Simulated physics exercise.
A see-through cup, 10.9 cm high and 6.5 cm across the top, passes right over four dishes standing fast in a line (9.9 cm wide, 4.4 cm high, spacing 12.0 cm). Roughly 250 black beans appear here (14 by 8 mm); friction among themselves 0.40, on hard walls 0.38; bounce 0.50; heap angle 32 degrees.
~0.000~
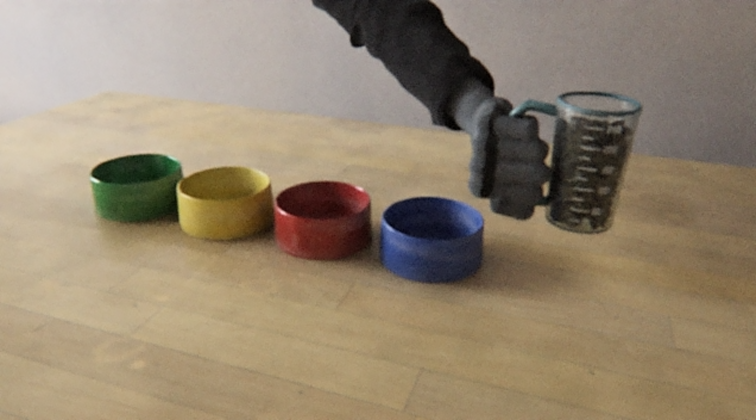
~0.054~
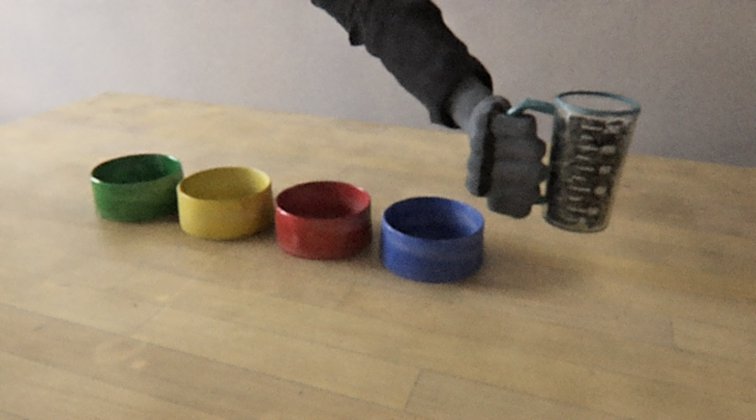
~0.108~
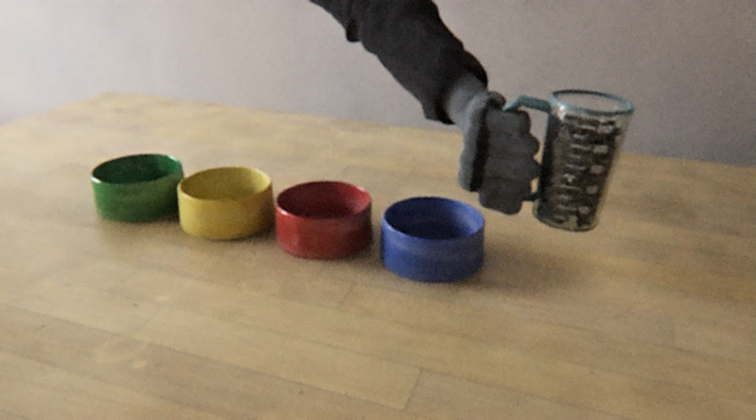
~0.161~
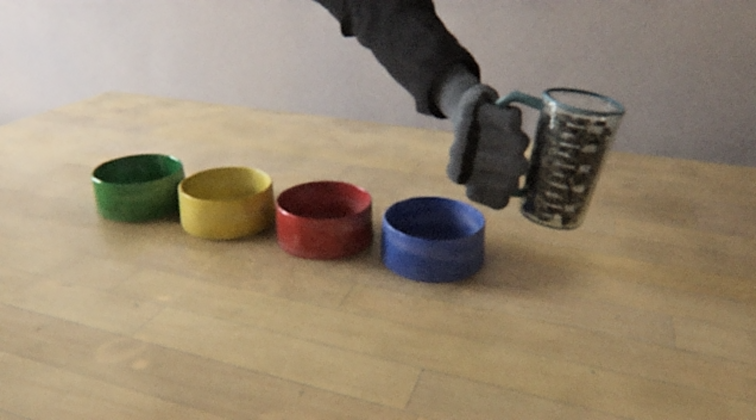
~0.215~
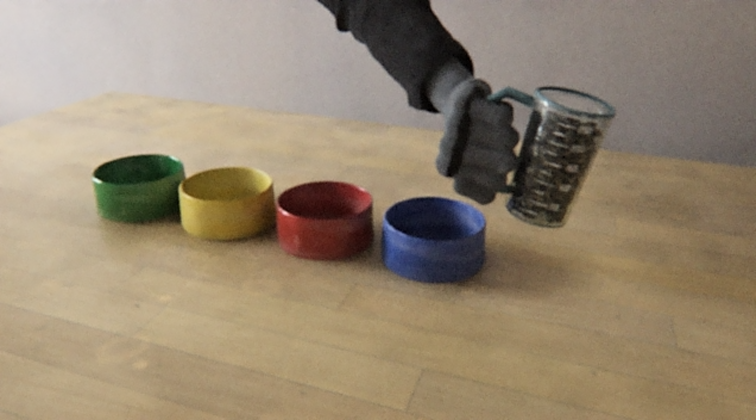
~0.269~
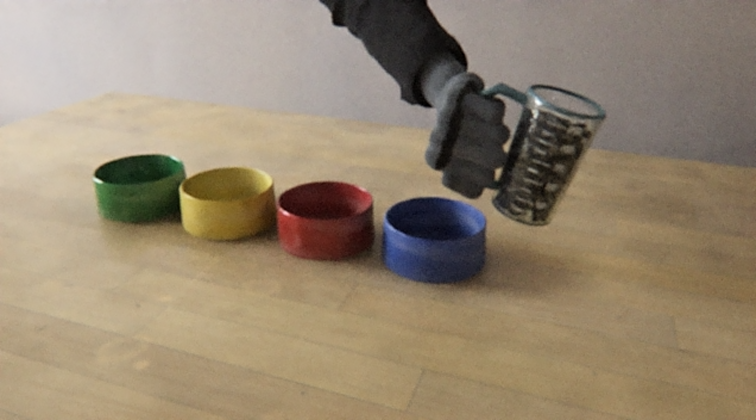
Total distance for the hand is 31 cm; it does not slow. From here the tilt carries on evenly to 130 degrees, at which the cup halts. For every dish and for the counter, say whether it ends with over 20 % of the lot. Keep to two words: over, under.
Red dish: Over, blue dish: Under, green dish: Under, yellow dish: Under, counter: Under.
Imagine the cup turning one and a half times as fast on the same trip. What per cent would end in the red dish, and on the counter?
In that case I'd put red at 50 and the counter at 30.
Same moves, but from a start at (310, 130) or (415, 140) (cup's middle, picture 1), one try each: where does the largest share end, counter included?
First try: Green; second try: Yellow.
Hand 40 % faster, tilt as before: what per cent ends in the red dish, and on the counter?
Red: 100; counter: 0.
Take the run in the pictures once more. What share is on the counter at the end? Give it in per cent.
Near 5 percent, roughly speaking.
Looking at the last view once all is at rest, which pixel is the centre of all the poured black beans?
Close to pixel (330, 218).
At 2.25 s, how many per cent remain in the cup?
About 0 percent of the load.
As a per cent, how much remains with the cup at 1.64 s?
90 per cent.
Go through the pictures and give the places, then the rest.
Cup at (588, 163), tilt 0 degrees, lip at (640, 107), moved 0.0 cm; middle of the pieces at (589, 165); blue dish at (433, 218); red dish at (323, 200); yellow dish at (225, 183); green dish at (136, 169), in the first picture.
Cup at (585, 163), tilt 1 degrees, lip at (638, 107), moved 0.2 cm; middle of the pieces at (586, 165), in the second picture.
Cup at (578, 162), tilt 3 degrees, lip at (632, 108), moved 0.9 cm; middle of the pieces at (578, 163), in the third picture.
Cup at (566, 160), tilt 7 degrees, lip at (623, 109), moved 2.0 cm; middle of the pieces at (567, 162), in the fourth picture.
Cup at (555, 159), tilt 10 degrees, lip at (614, 112), moved 3.0 cm; middle of the pieces at (555, 161), in the fifth picture.
Cup at (543, 157), tilt 14 degrees, lip at (604, 114), moved 4.1 cm; middle of the pieces at (543, 159); blue dish at (435, 218); red dish at (325, 200); yellow dish at (227, 184); green dish at (139, 169). Its pace works out near 65 degrees a second; the hand travels 20 cm a second, in the sixth picture.
After 1.09 s, tilt 68 degrees; cup holds 100 %.
After 1.64 s, tilt 104 degrees; cup holds 90 %, red 10 %.
After 2.25 s, tilt 130 degrees; cup holds 0 %, red 95 %.
By 2.7 s all is still; red 95 %, blue 0 %, green 0 %, yellow 0 %, counter 5 %.
